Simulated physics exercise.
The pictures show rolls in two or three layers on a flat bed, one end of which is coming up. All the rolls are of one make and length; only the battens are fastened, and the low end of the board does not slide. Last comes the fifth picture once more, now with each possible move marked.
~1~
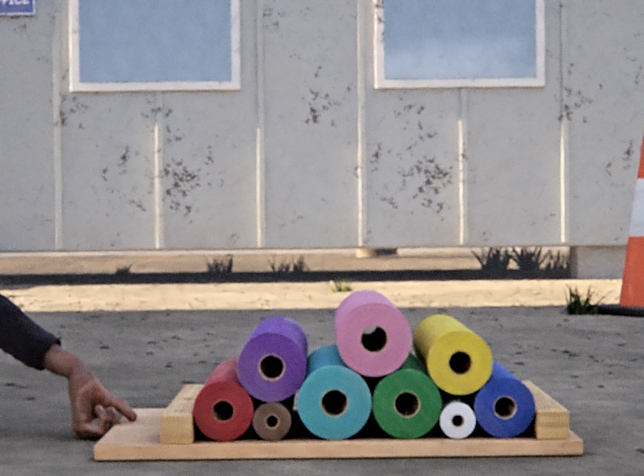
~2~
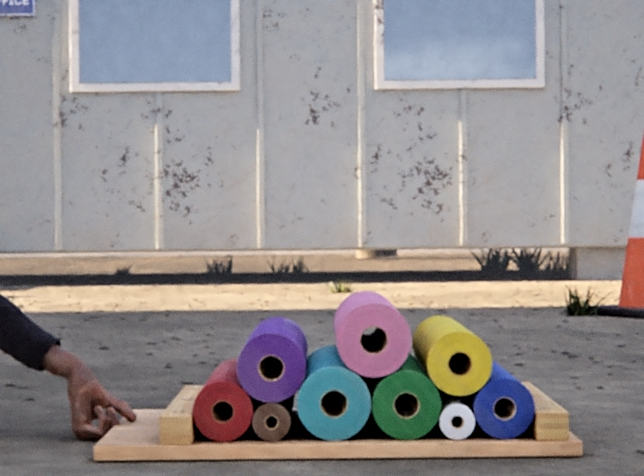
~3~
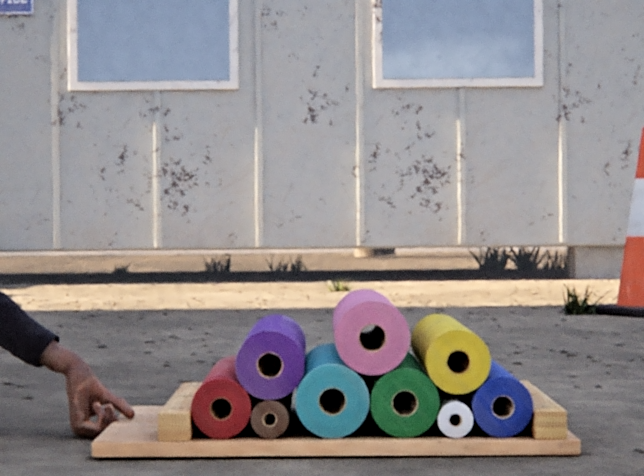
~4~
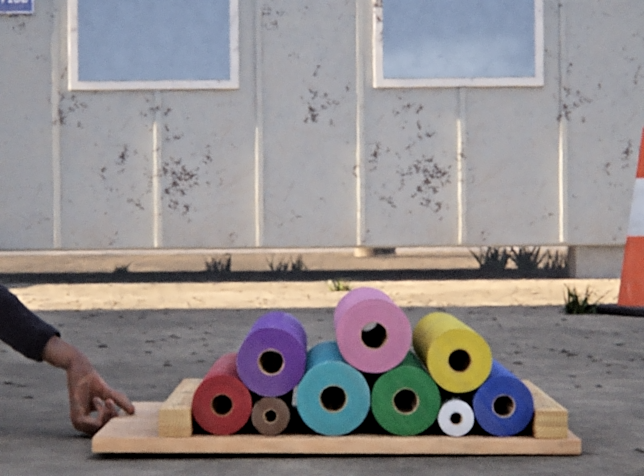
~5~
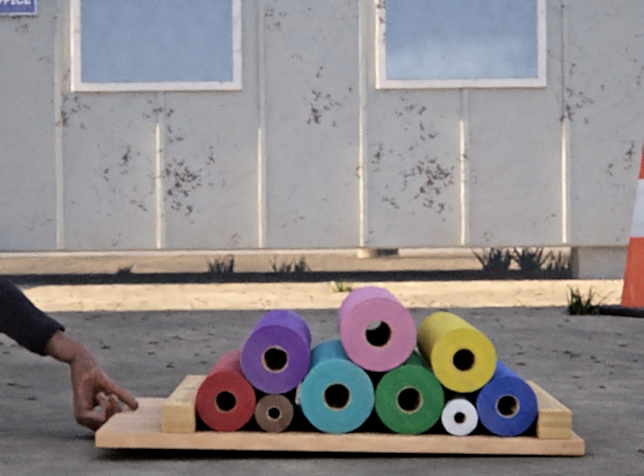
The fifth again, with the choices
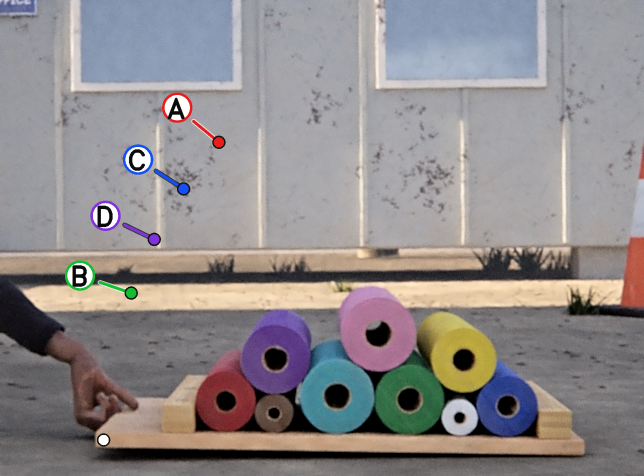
Hand slightly raising the left end of a wooden board stacked with colourful rolls between battens, the rolls staying in place.
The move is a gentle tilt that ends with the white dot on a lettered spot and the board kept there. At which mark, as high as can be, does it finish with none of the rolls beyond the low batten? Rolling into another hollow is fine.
No higher than A.
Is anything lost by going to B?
At B: No.
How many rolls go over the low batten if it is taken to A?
With A, none.
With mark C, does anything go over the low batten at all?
No.
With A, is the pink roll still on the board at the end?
Yes.
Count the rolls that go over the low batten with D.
At D the number is none.
On the marked copy, A at (219, 142); B at (131, 293); C at (184, 189); D at (154, 240); the white dot at (104, 440).
Taking A. A third of the way, board at 21°.
Two thirds of the way, board at 40°.
When it is over, board at 40°, none over the low batten.
As for the rest, B none over the low batten; C none over the low batten; D none over the low batten.
